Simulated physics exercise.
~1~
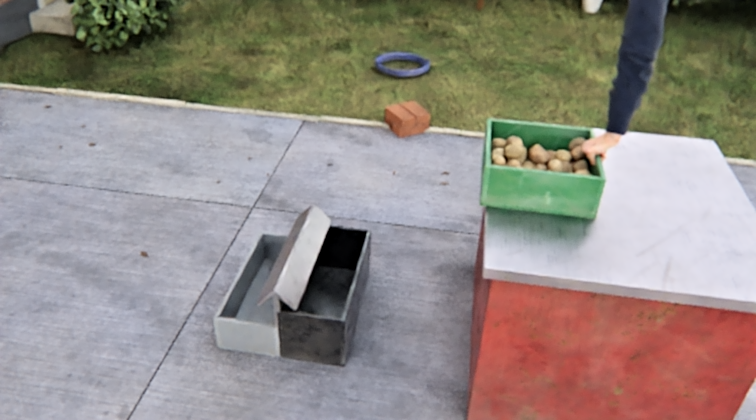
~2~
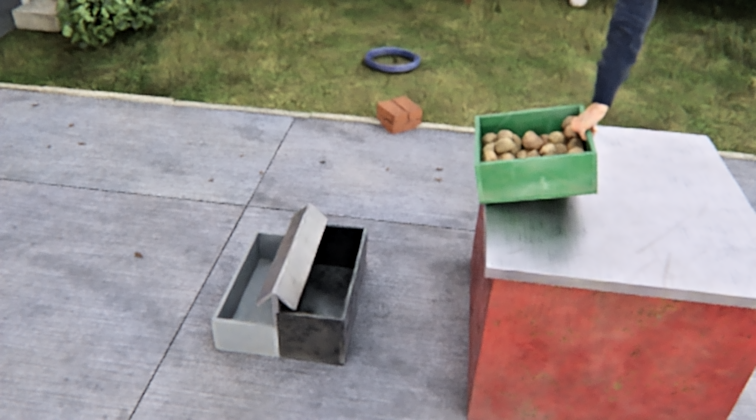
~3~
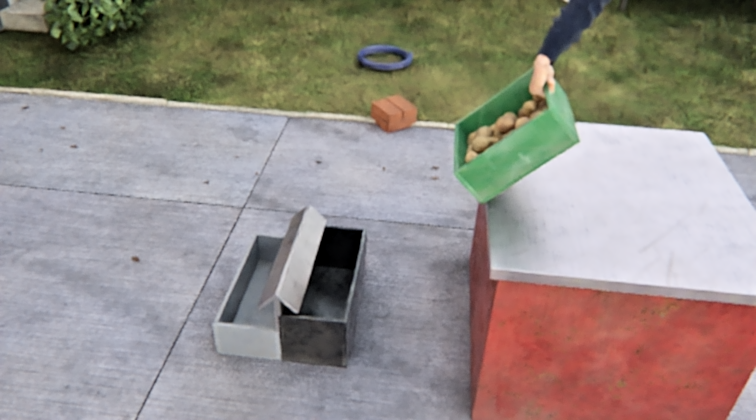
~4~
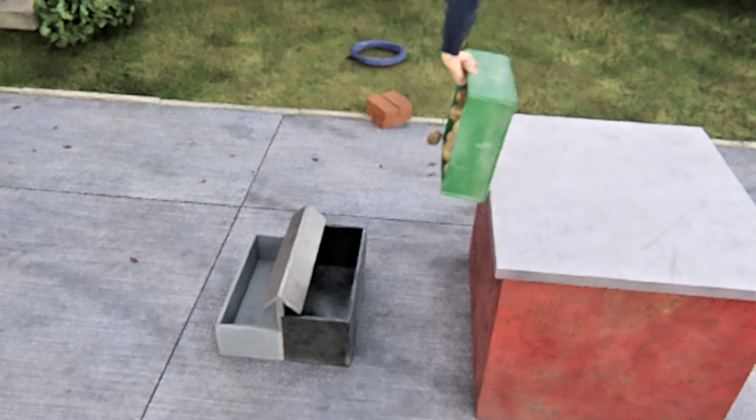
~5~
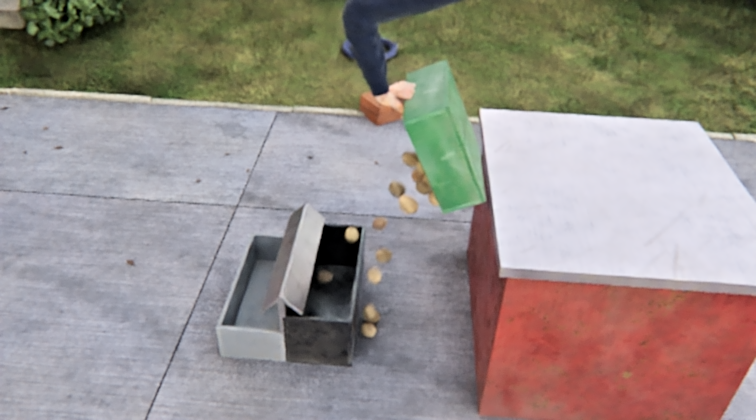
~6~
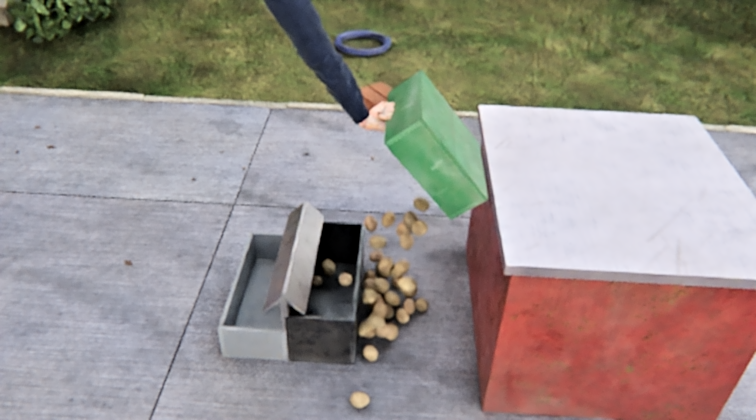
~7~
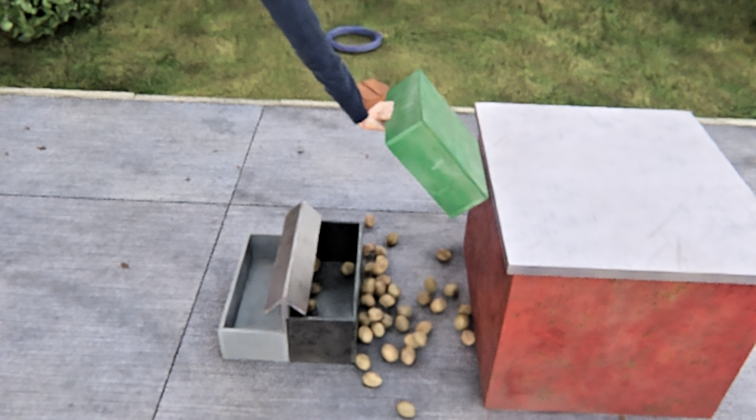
The footage shows a hand tipping a green tote of potatoes over the end of a red bench until it is steeply upturned, spilling them toward a black bin and grey trough; a few land in the black bin, while most scatter on the ground short of it.
